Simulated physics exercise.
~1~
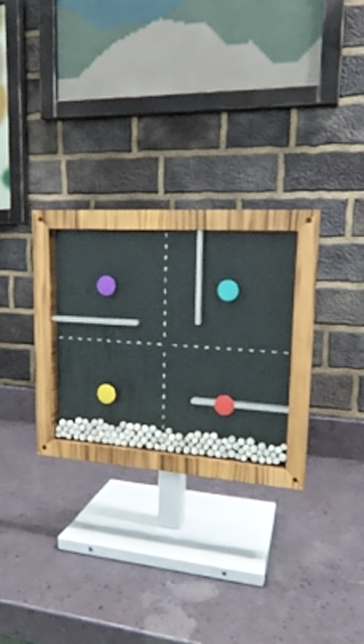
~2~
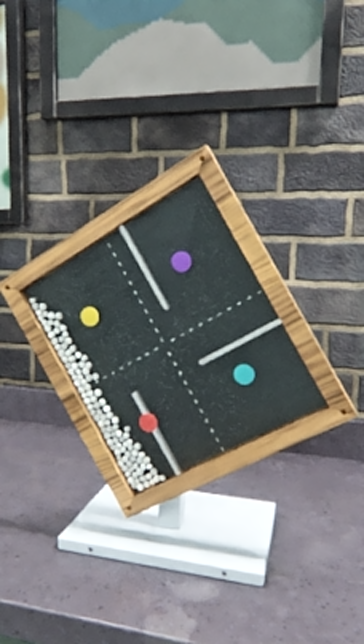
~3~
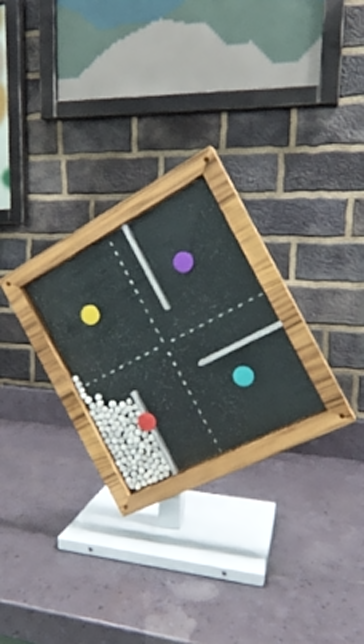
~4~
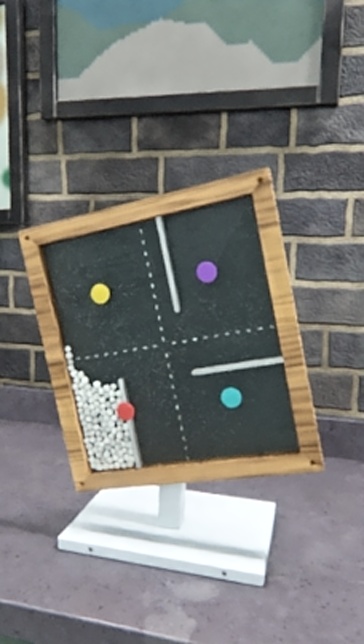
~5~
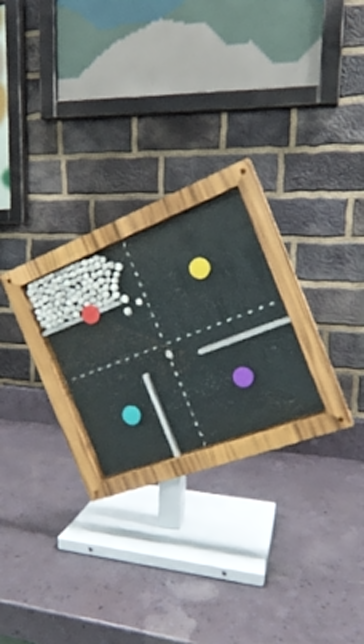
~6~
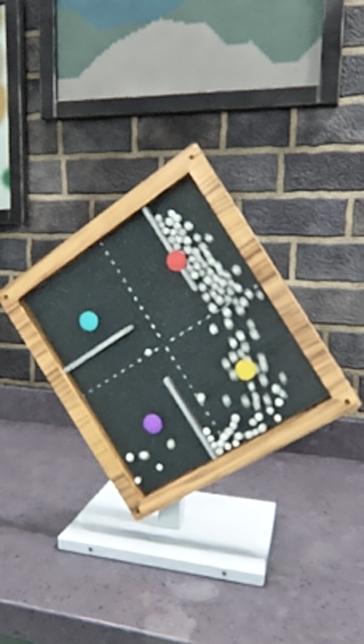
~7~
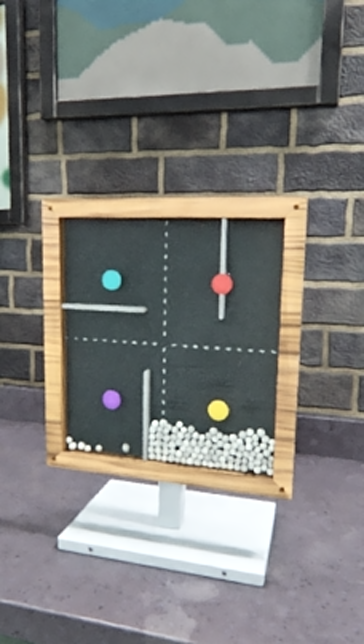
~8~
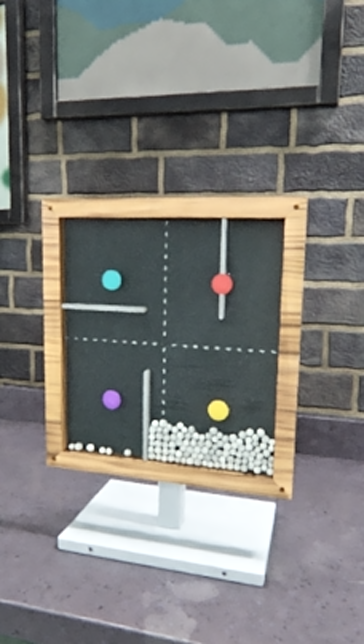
A square wooden-framed case of small white beads tilted clockwise, paused while they slid toward the red dot, then turned on around, spilling them across, and stopped upright with most heaped below the yellow dot and a few beneath the purple one.
